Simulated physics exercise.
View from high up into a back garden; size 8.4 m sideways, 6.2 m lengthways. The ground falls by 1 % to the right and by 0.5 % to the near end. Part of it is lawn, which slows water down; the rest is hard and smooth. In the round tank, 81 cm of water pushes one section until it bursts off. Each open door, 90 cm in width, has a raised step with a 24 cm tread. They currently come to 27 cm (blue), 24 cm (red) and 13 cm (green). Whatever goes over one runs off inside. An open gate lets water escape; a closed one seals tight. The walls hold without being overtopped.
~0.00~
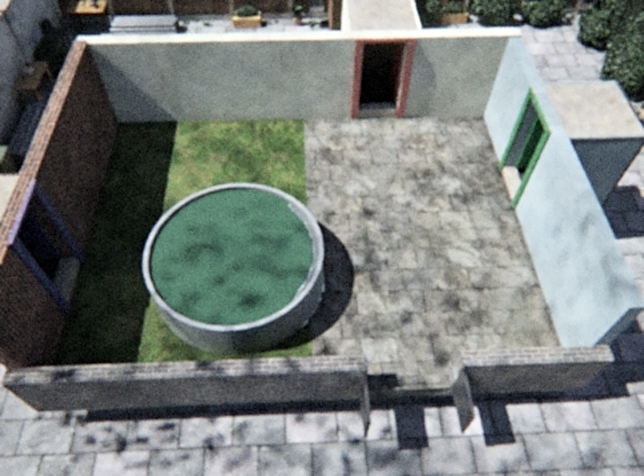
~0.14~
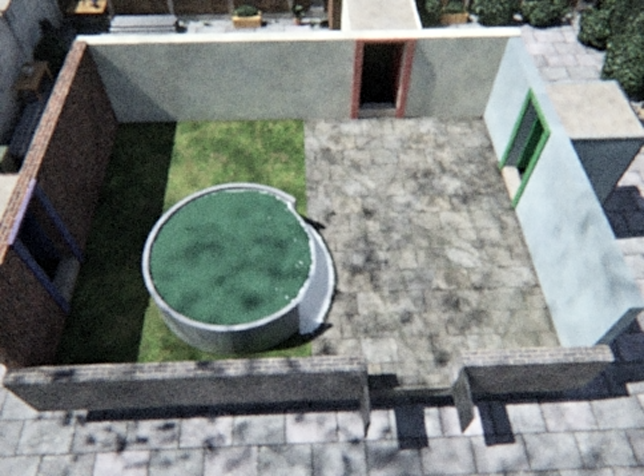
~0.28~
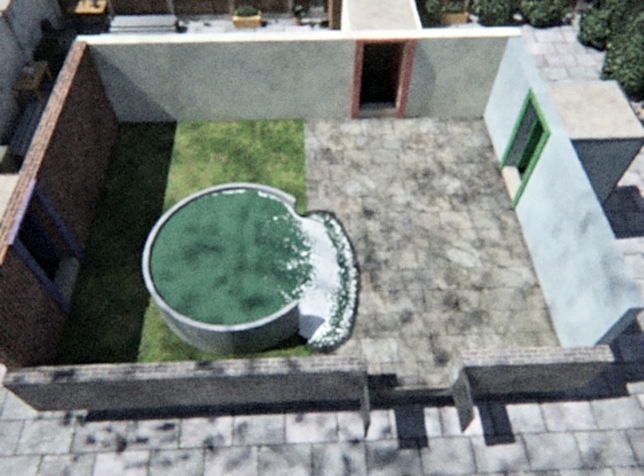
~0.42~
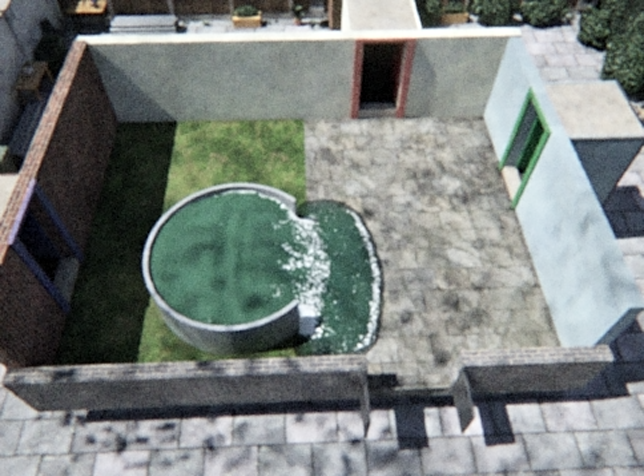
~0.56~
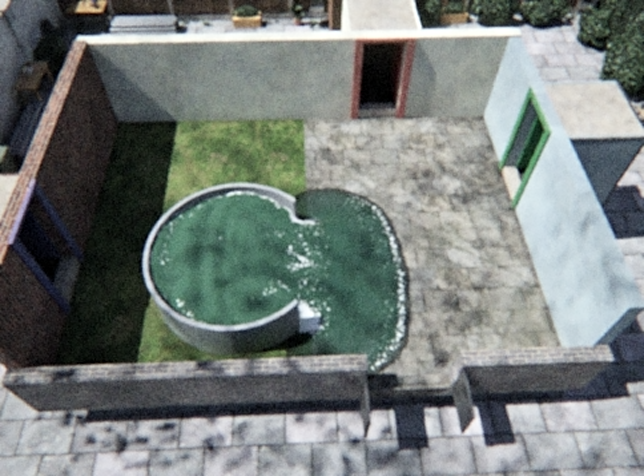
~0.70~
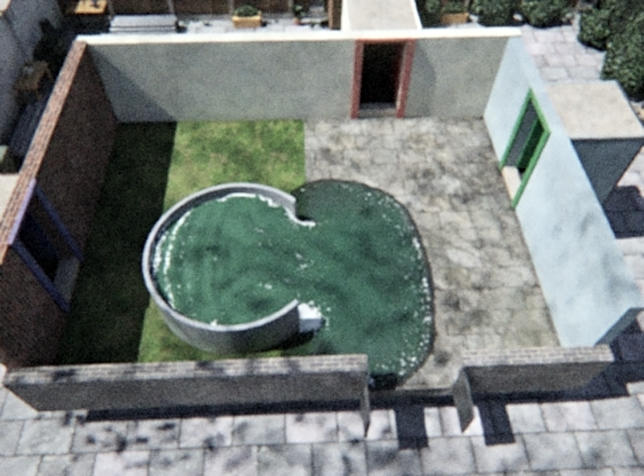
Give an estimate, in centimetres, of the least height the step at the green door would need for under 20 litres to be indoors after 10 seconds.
Some 25 cm above the ground.
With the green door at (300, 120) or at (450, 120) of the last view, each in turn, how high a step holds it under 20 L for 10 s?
In turn: Roughly 5.5 cm, roughly 28 cm.
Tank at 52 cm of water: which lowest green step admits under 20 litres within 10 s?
Roughly 15 centimetres would do it.
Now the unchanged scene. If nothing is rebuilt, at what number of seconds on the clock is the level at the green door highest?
Near 2.2 seconds.
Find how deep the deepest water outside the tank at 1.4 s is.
Up to some 35 centimetres, I'd say.
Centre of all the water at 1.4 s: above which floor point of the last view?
Centre estimate: (301, 274) px, approximately.
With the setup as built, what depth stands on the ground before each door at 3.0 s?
Before blue it's 0 cm, before red 4 cm, before green 28 cm.
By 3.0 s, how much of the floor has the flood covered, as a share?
The wet part is about 55 per cent.
After 1.4 s water covers 45 % of the floor, deepest (35 cm) near (327, 281); it has not reached the green door.
After 3.0 s water covers 55 % of the floor, deepest (44 cm) near (487, 371); 28 cm at the green door, 90 litres in over its 13 cm step.
After 10.0 s water covers 90 % of the floor, deepest (16 cm) near (563, 369); 13 cm at the green door, 202 litres in over its 13 cm step.
At the green door as built, the water arrived by 1.5 s and peaked near 30 cm at 2.2 s.
With a step of 23 cm, 32 litres would have come in within the 10 s; with 31 cm, 1 litre. So under 20 litres takes about 25 cm.
